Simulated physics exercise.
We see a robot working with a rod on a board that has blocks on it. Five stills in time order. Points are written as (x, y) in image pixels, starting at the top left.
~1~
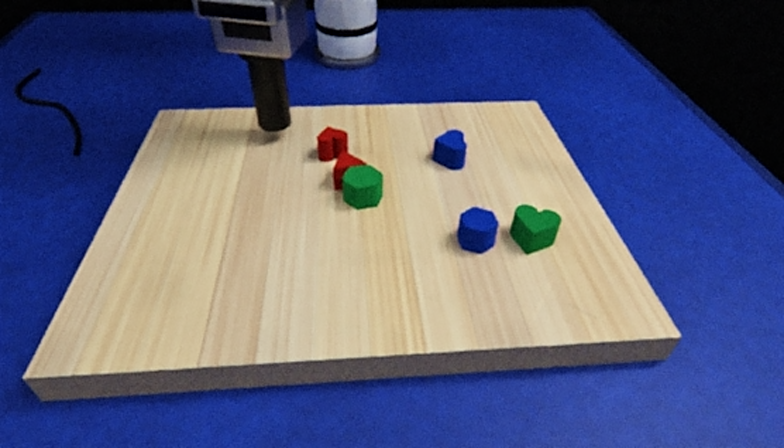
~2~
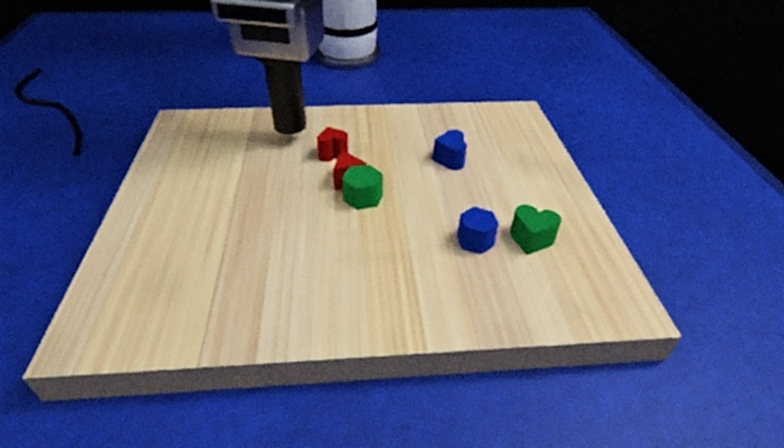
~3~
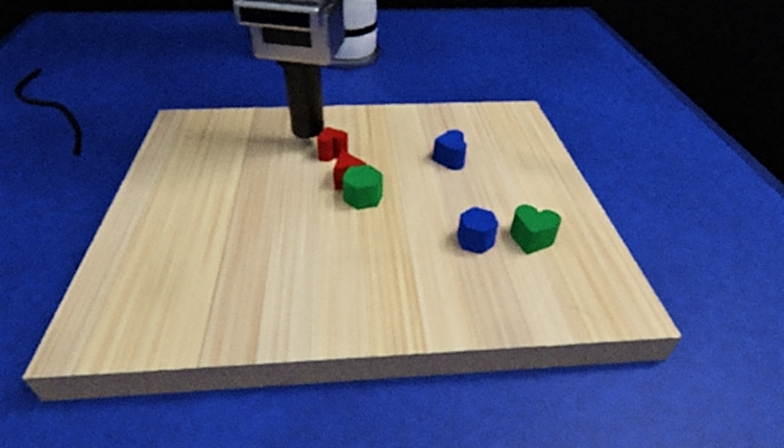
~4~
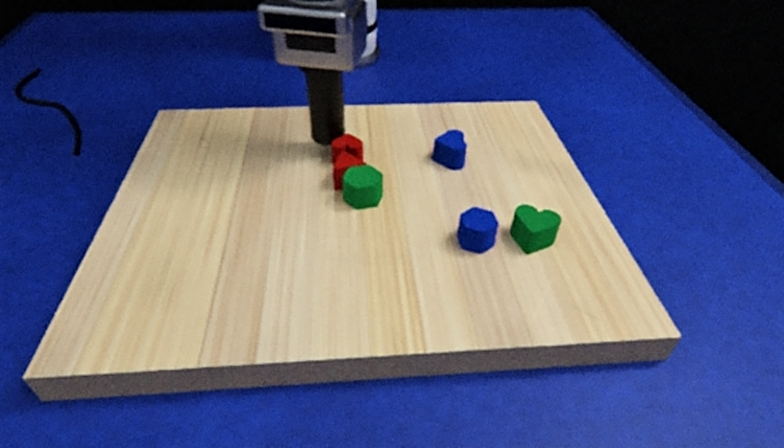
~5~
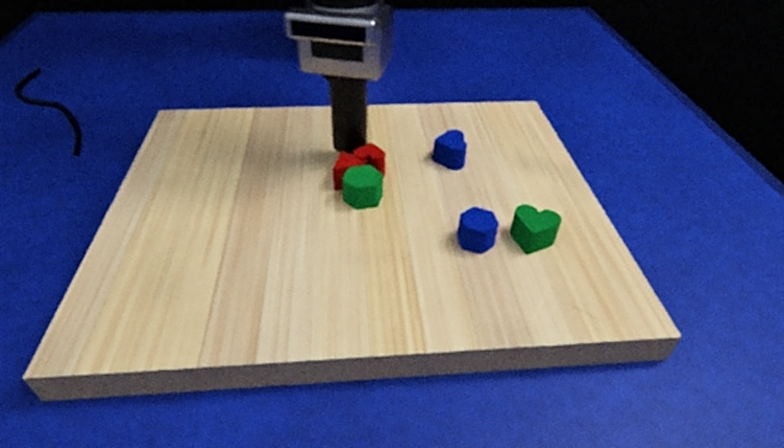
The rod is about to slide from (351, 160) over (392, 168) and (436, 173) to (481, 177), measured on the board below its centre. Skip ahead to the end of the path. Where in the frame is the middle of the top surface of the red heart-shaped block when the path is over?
Its top centre is at about (404, 166).
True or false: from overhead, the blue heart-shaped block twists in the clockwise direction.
False - the claim does not hold.
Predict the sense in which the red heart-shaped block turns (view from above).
It goes round the way clock hands do.
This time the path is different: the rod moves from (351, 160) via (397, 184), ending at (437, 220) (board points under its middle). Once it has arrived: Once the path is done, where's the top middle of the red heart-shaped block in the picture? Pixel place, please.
Around (472, 206).
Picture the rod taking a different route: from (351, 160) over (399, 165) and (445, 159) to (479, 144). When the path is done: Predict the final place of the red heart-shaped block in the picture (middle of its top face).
My estimate: (395, 161).
The first path, step by step. One third of the way, rod (394, 153); red heart-shaped block (399, 163), turned 30° clockwise.
Two thirds of the way, rod (439, 159); red heart-shaped block (404, 166), turned 50° clockwise; blue heart-shaped block (456, 138).
At the end, rod (483, 162); red triangular piece unmoved; red heart-shaped block (404, 166), turned 50° clockwise; blue heart-shaped block (465, 137), turned 40° anticlockwise.
